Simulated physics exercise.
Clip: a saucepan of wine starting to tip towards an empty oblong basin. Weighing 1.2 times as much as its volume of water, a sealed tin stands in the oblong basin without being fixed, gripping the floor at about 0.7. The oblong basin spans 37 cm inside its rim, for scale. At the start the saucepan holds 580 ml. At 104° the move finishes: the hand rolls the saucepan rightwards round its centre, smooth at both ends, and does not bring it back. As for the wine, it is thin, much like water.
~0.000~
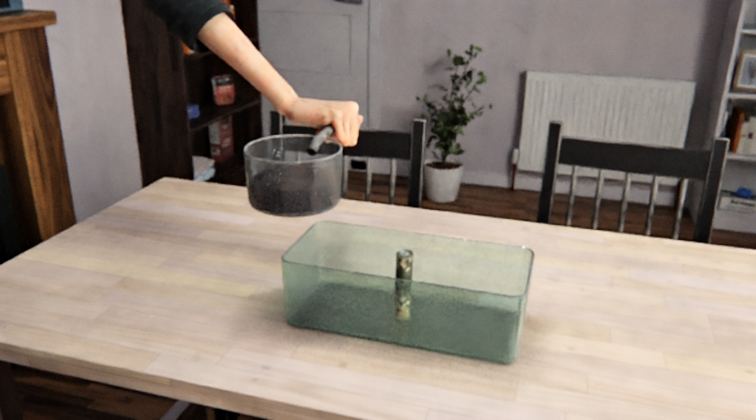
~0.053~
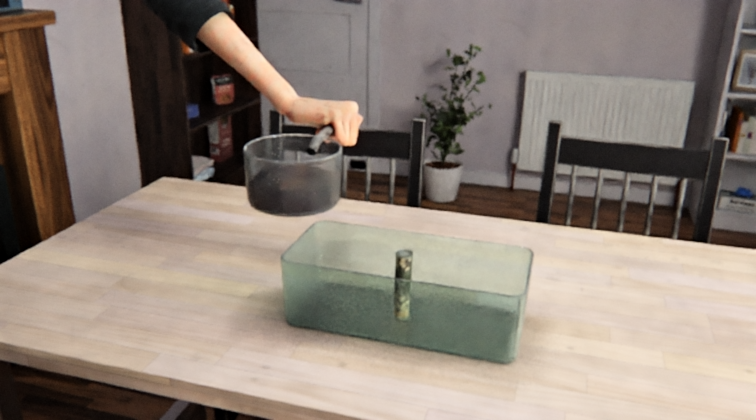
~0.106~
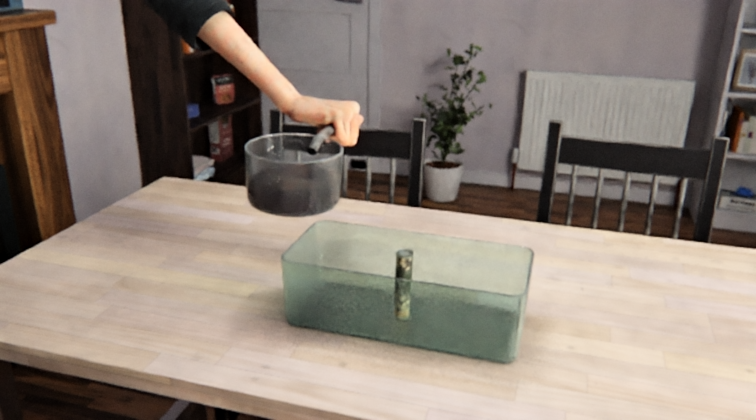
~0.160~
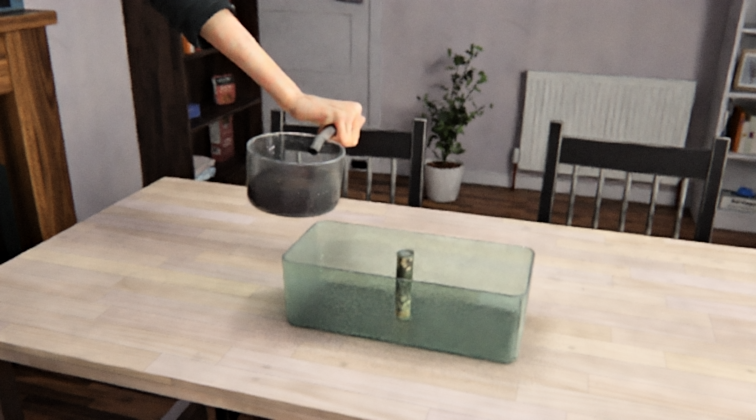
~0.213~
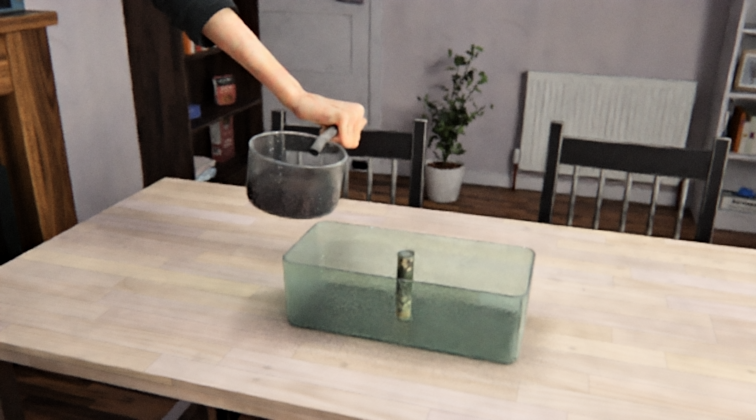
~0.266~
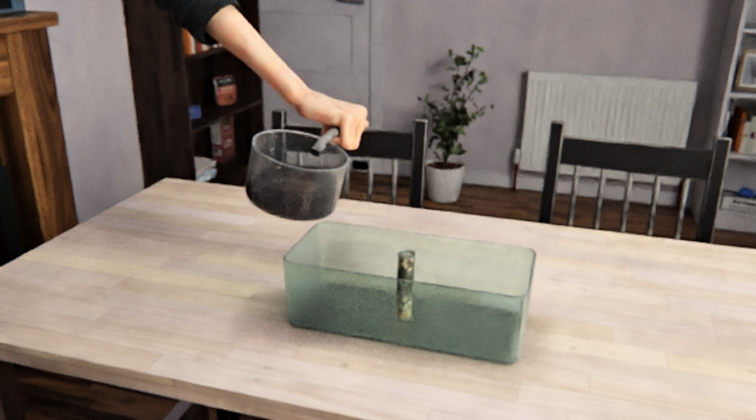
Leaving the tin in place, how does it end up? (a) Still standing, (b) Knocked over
Still standing (a).
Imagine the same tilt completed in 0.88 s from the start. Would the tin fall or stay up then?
In that case the tin stays vertical.
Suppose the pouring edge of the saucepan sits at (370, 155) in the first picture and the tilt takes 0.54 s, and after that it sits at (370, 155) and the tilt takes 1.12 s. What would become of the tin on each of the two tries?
First it tips over; then it stays on its base.
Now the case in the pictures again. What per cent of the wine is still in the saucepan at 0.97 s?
About 24 percent.
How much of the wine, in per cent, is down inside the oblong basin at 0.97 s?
64 per cent, give or take a little.
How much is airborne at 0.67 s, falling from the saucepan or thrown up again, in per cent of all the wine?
Near 18 per cent at that time.
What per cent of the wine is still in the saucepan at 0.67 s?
Still held: Roughly 80 % of the total.
By 0.67 s the tilt is 68° and 80 per cent is still to pour; the tin stands where it began.
By 0.97 s the tilt is 99° and 24 per cent is still to pour; the tin stands where it began.
By 1.28 s the tilt is 104° and 2 per cent is still to pour; the tin stands where it began.
By 1.62 s the tilt is 104° and 0 per cent is still to pour; the tin stands where it began.
At rest the tin stands where it began.
